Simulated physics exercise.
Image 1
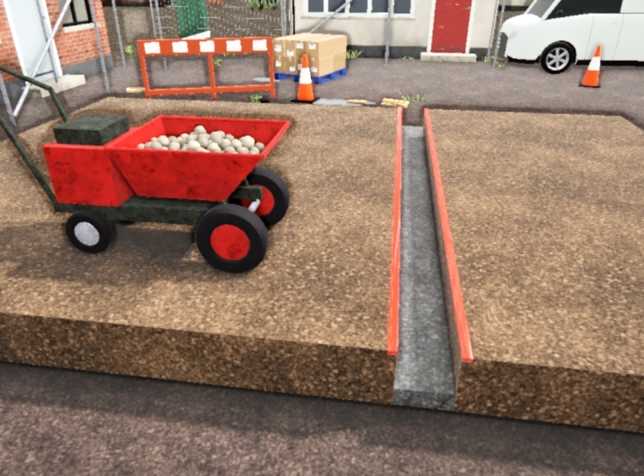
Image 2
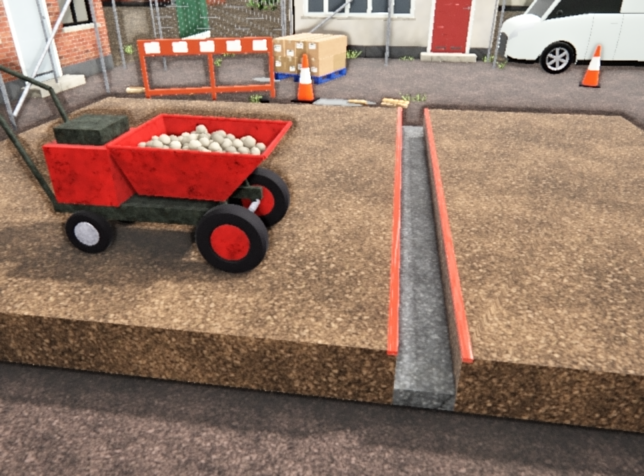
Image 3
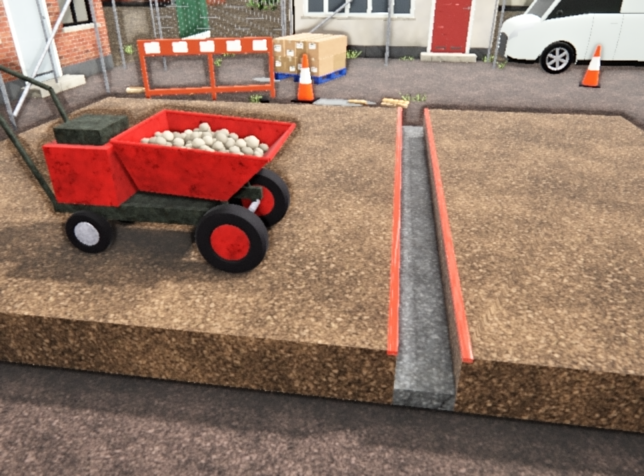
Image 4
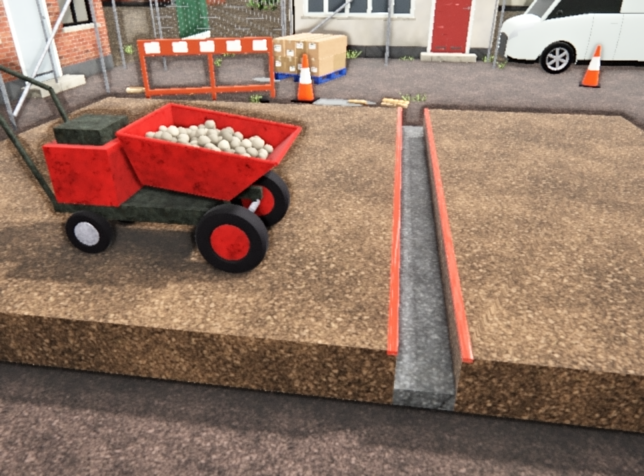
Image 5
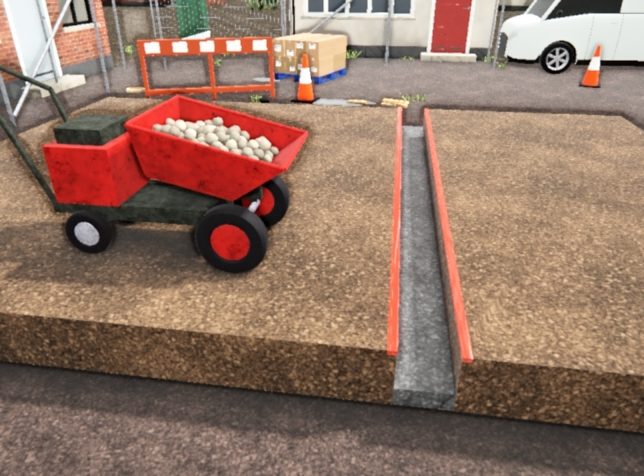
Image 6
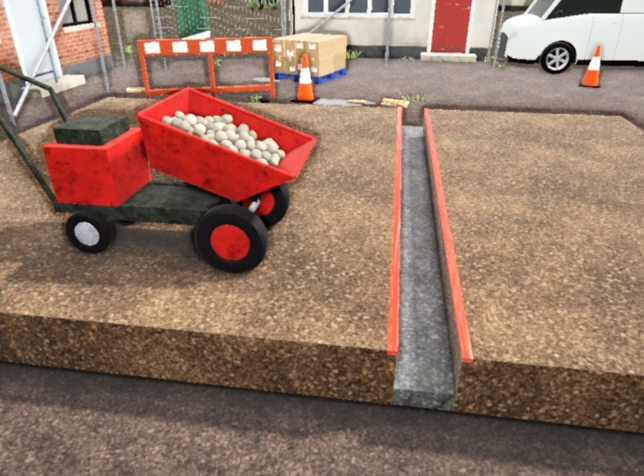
In a fenced yard, a red powered barrow loaded with pale, rounded stones stood left of a narrow trench edged with orange-red boards, and its skip gradually tilted forward to the right while the wheels stayed still.
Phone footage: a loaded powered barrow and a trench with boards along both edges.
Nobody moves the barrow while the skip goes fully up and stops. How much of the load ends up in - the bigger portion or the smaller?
The trench is likely to gain only a lesser share of it.
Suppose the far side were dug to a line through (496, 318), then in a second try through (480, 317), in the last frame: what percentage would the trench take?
Roughly 30 per cent, then roughly 30 per cent.
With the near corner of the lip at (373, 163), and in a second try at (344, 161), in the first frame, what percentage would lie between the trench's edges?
You'd see around 50 per cent the first time and around 90 per cent the second.
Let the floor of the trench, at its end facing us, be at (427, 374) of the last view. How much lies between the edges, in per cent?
Near 30 %.
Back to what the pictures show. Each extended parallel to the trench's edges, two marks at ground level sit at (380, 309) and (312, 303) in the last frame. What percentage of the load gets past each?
First some 40, then 90 per cent.
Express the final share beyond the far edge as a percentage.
It works out to roughly 0 percent.
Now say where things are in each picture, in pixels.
Lip of the skip at (262, 157), level; top of the load at (195, 147), river pebbles; first edge of the trench at (394, 309); far edge at (461, 315), the trench under half as wide as the skip, and about as deep as wide, in the first picture.
Lip of the skip at (264, 158), level; top of the load at (187, 148), in the second picture.
Lip of the skip at (268, 160), tipped barely; top of the load at (190, 145), in the third picture.
Lip of the skip at (275, 164), tipped a little; top of the load at (183, 140), in the fourth picture.
Lip of the skip at (284, 170), tipped a little; top of the load at (190, 135), in the fifth picture.
Lip of the skip at (294, 177), tipped clearly; top of the load at (200, 130); first edge of the trench at (394, 309); far edge at (461, 315), in the sixth picture.
Soon after the last picture, skip tipped steeply; all in the skip.
A little later, skip tipped right over; most in the skip; about a quarter short of the trench; a stray few falling.
Later still, skip tipped right over; about a quarter in the skip; about half short of the trench; about a quarter in or heaped over the trench; a stray few beyond it.
At rest, skip tipped right over; a small part in the skip; about half short of the trench; about a third in or heaped over the trench; a stray few beyond it.
